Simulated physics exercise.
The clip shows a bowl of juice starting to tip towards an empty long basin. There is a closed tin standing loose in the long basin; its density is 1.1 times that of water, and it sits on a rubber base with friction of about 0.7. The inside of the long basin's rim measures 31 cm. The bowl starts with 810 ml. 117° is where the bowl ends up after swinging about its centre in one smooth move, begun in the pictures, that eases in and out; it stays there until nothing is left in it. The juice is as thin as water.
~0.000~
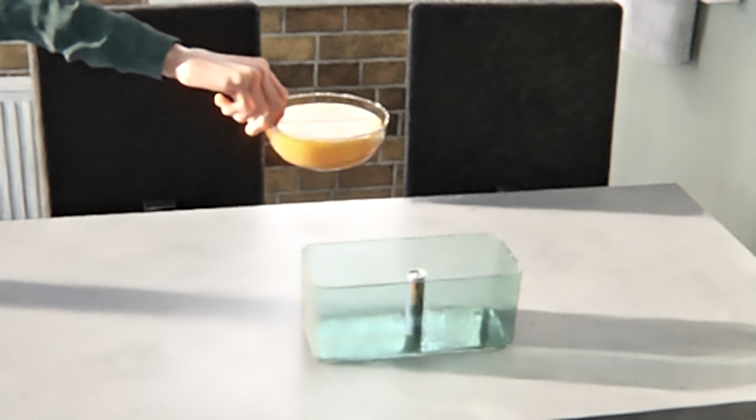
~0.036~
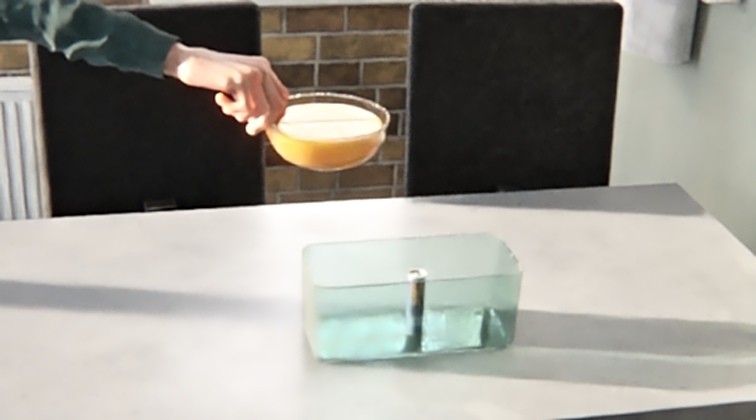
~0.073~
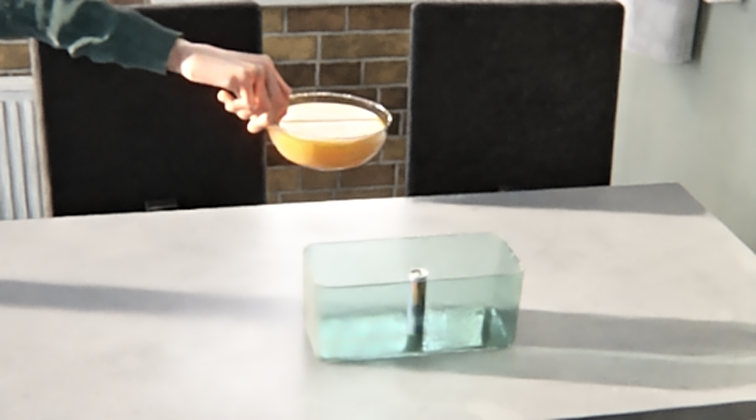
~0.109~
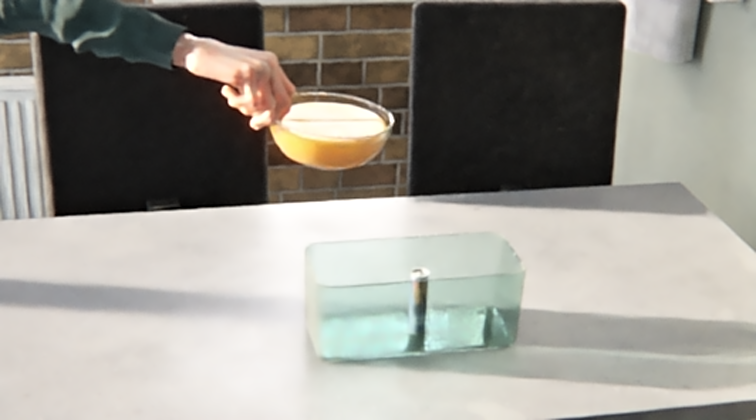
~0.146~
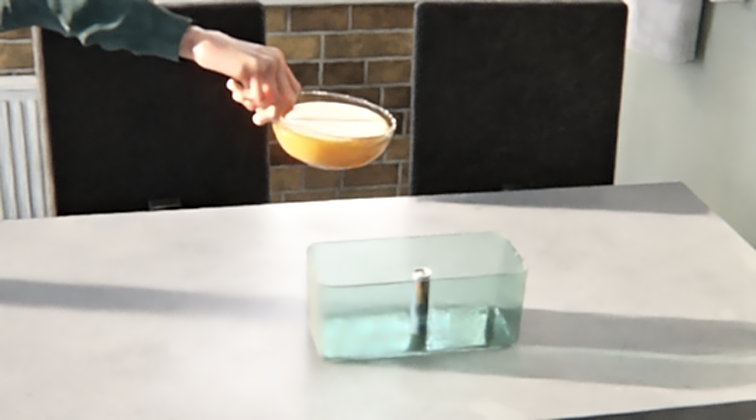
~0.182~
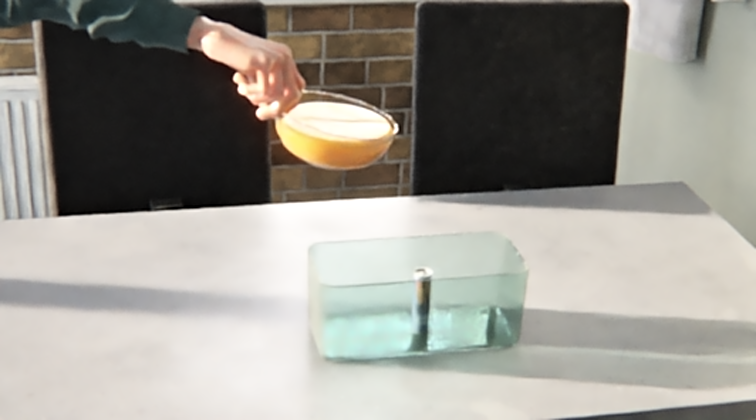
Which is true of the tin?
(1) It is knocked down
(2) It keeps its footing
Answer: 2.
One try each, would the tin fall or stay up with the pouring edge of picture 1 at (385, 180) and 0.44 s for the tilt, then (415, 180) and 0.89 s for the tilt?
In the first try it comes down; in the second it remains standing.
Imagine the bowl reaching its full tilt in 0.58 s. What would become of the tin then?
Result: Tin tipped over.
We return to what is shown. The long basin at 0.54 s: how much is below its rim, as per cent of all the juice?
Close to 14 in a hundred.
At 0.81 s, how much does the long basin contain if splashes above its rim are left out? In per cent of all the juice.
The fraction sits near 90 in a hundred.
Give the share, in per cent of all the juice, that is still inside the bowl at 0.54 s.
Portion remaining: Approx. 22 per cent.
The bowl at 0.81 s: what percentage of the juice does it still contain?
Roughly 0 percent remains.
After 0.54 s the tilt is 79° and 22 per cent is still to pour; the tin stands where it began.
After 0.81 s the tilt is 115° and 0 per cent is still to pour; the tin stands 1 cm from where it began.
After 1.09 s the tilt is 117° and 0 per cent is still to pour; the tin leans 5°.
After 1.39 s the tilt is 117° and 0 per cent is still to pour; the tin stands where it began.
In the end the tin stands 1 cm from where it began.
